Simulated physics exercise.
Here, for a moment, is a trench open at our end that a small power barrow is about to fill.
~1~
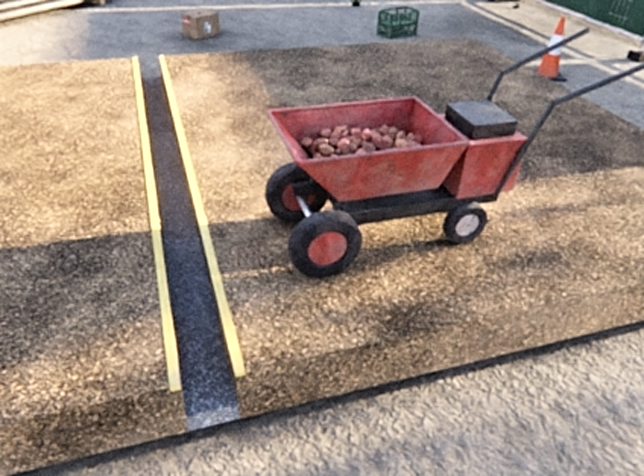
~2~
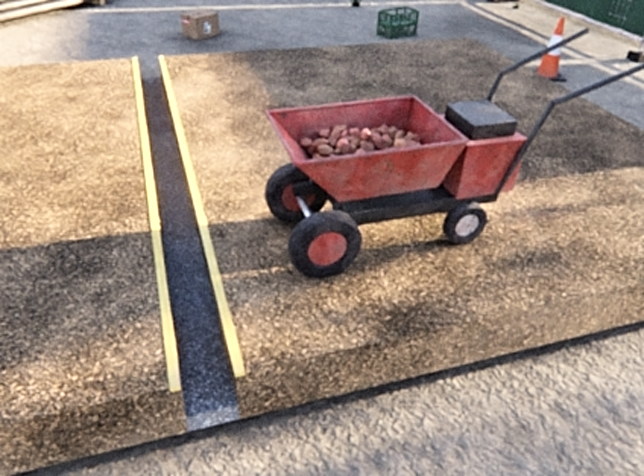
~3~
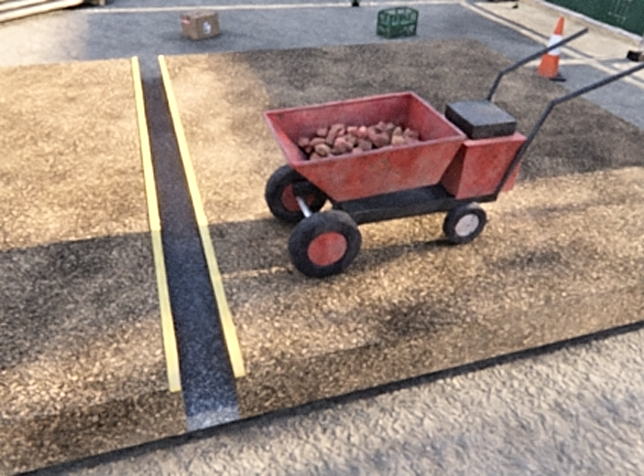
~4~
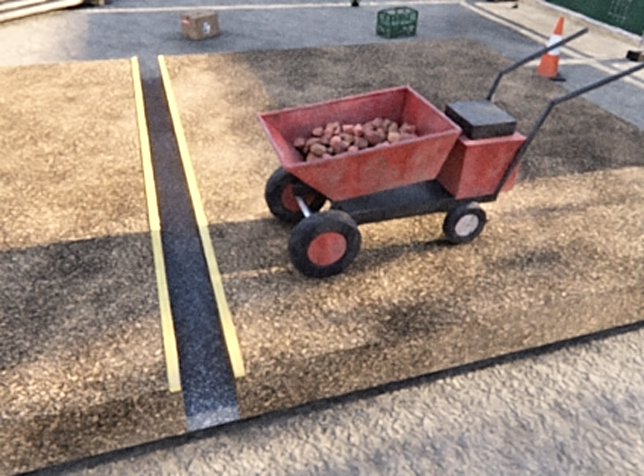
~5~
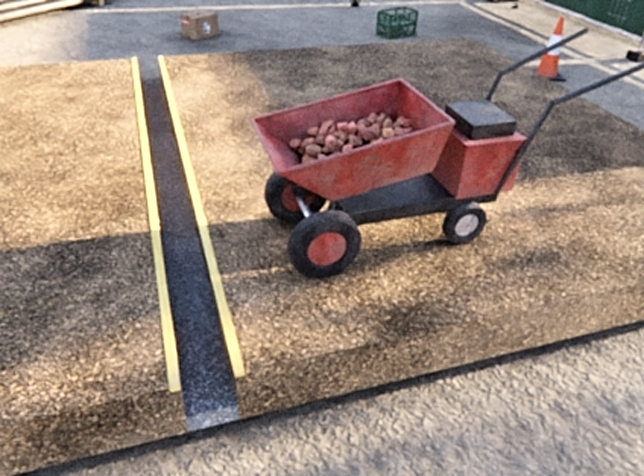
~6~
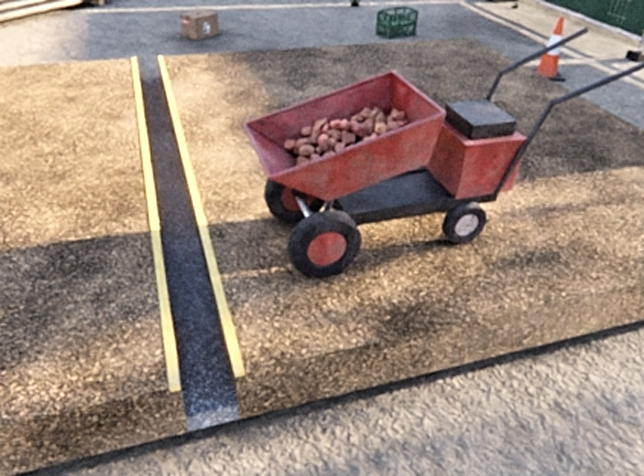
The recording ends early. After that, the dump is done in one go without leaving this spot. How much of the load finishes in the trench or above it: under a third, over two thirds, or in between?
Over two thirds.
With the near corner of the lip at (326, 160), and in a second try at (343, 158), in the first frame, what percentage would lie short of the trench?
First place: Around 10 per cent. Second place: Around 40 per cent.
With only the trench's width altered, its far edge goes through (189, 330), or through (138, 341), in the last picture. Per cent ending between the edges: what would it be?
First some 60, then 100 per cent.
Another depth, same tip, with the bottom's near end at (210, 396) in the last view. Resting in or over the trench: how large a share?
About 80 per cent.
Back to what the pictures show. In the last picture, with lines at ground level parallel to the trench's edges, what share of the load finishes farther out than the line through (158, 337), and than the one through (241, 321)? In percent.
I'd say some 0 in a hundred, and after that 100 in a hundred.
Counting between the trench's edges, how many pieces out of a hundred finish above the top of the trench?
Around 5 in a hundred.
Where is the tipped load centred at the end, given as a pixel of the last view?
Near pixel (188, 283).
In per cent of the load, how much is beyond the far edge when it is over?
I'd estimate about 5 per cent of the load.
Soon, skip tipped steeply; all in the skip.
A while on, skip tipped right over; most in the skip; a stray few short of the trench; about a quarter in or heaped over the trench; a stray few falling.
Towards the end, skip tipped right over; nearly all in or heaped over the trench; a small part beyond it.
Finally, skip tipped right over; a stray few short of the trench; nearly all in or heaped over the trench; a small part beyond it.
